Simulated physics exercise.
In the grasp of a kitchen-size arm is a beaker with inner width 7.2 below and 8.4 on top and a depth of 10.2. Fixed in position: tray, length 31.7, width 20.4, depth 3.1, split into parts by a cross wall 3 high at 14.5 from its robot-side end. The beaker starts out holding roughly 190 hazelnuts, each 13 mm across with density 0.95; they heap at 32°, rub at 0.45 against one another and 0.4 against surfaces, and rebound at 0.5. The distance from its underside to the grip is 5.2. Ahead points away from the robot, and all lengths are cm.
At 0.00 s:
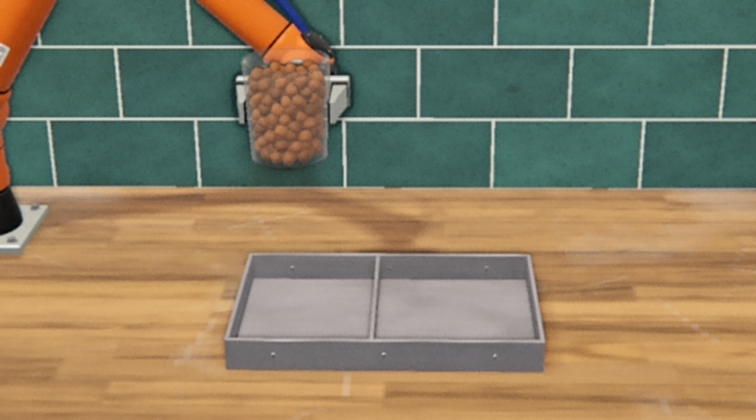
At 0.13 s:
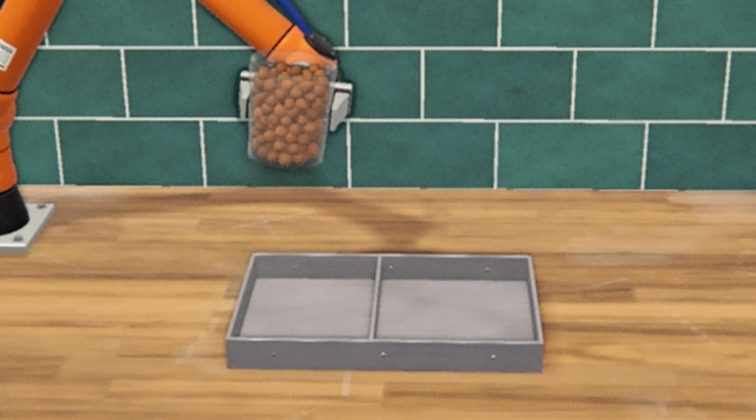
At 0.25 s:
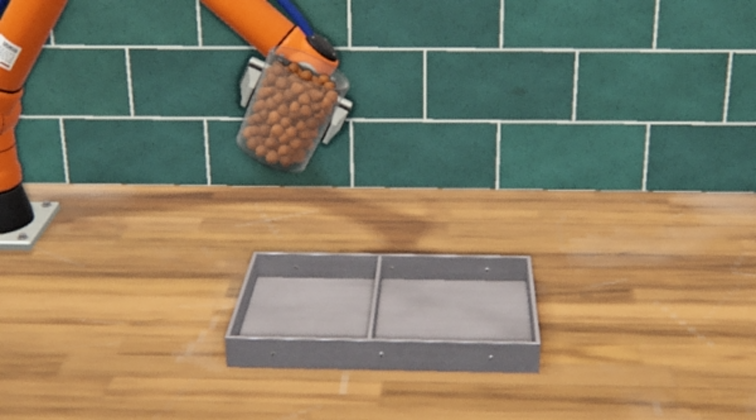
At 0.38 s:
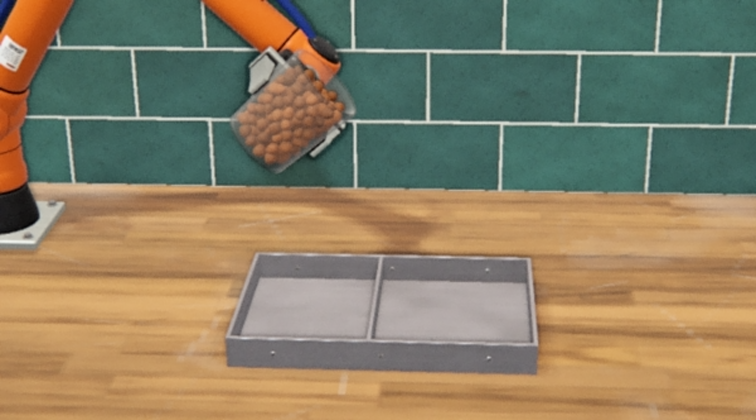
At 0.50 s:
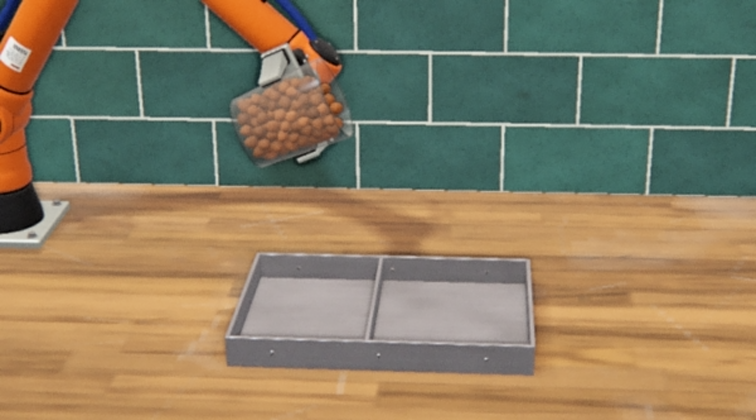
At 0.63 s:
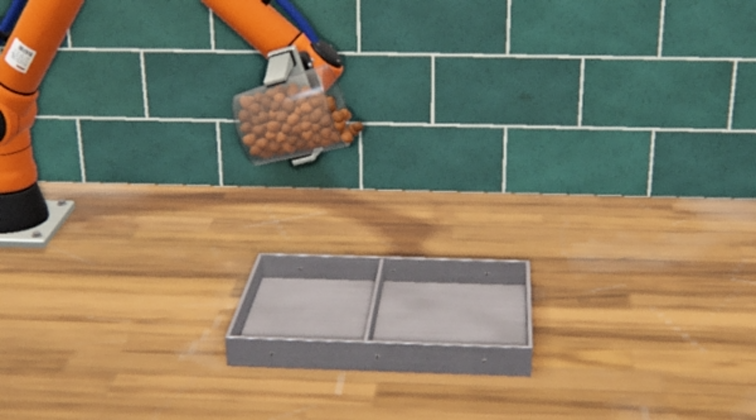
Orange robot arm gradually tilting a clear beaker of hazelnuts to the right above an empty, divided grey tray on a wooden counter.
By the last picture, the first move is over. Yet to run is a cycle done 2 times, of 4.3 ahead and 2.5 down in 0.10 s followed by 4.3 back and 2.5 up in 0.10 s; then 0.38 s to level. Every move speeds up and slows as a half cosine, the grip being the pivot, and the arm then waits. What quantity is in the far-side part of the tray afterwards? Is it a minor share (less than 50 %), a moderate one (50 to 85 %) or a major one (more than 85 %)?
A minor share.
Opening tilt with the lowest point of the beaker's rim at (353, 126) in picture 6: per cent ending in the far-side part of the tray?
The share is around 20 %.
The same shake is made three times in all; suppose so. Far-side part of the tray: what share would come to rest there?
It would come to around 45 %.
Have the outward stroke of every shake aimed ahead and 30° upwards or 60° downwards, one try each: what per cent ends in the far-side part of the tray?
Try one gives about 75 in a hundred, try two about 20 in a hundred.
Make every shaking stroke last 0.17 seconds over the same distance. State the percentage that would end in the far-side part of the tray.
In that case it would be near 20 percent.
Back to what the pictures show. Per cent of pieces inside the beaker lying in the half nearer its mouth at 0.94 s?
I'd say close to 45 per cent.
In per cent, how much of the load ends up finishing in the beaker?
55 percent.
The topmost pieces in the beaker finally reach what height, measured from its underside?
Roughly 7.5 cm.
By 0.94 s, tilted 73° forward, highest piece 24 above the table; 138 in the beaker, 19 in the far-side part, 31 in flight or on a rim.
By 1.25 s, tilted 26° forward, highest piece 28 above the table; 108 in the beaker, 71 in the far-side part, 4 on the table or floor, 1 in the robot-side part, 4 in flight or on a rim.
By 1.61 s, level, highest piece 27 above the table; 108 in the beaker, 72 in the far-side part, 7 on the table or floor, 1 in the robot-side part.
By 2.66 s, level, highest piece 27 above the table; 108 in the beaker, 72 in the far-side part, 7 on the table or floor, 1 in the robot-side part.
Final count, 108 in the beaker, 72 in the far-side part, 7 on the table or floor, 1 in the robot-side part. That is 38 % in the far-side part of the tray.
